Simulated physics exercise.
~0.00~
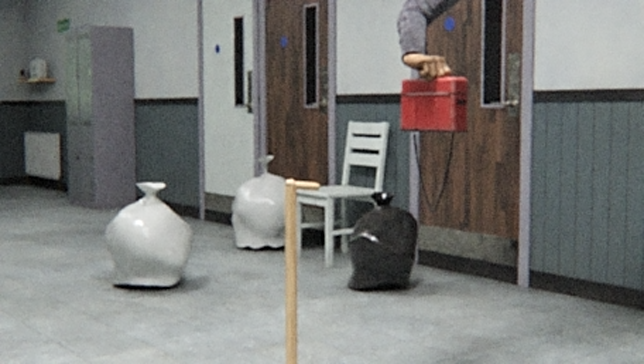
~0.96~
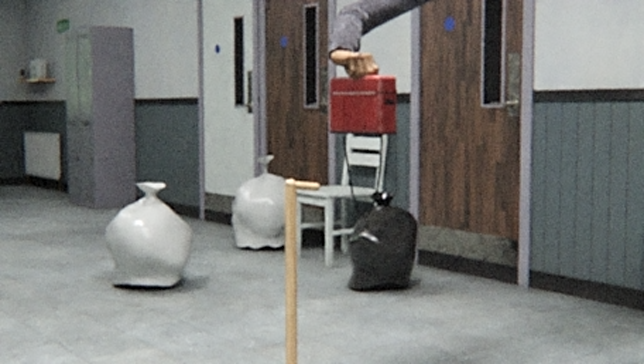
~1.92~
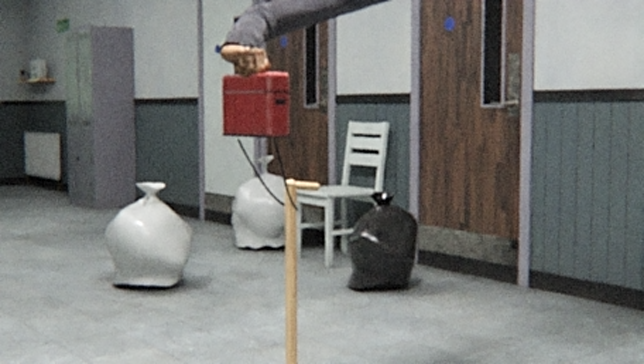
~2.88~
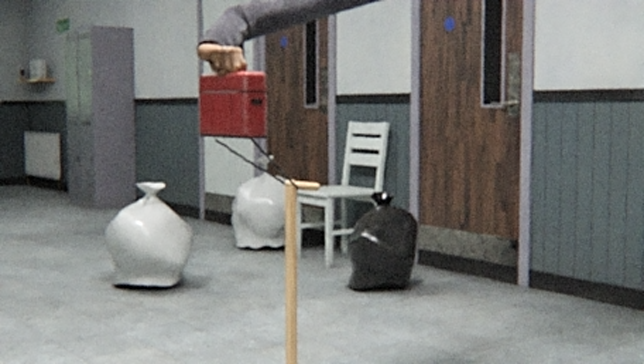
At first, a hand holds a red case upright on the right side of a hallway-like room, a thin dark loop hanging beneath it. The arm carries the case left at a steady height, passing in front of a white chair and above a black bag, toward a thin wooden post with a short hooked top. The case then passes over the post to its left side, and the trailing loop reaches the hook. The loop catches there and pulls taut at a slant. In the end, the hand is stopped just past the post, with the red case snagged.
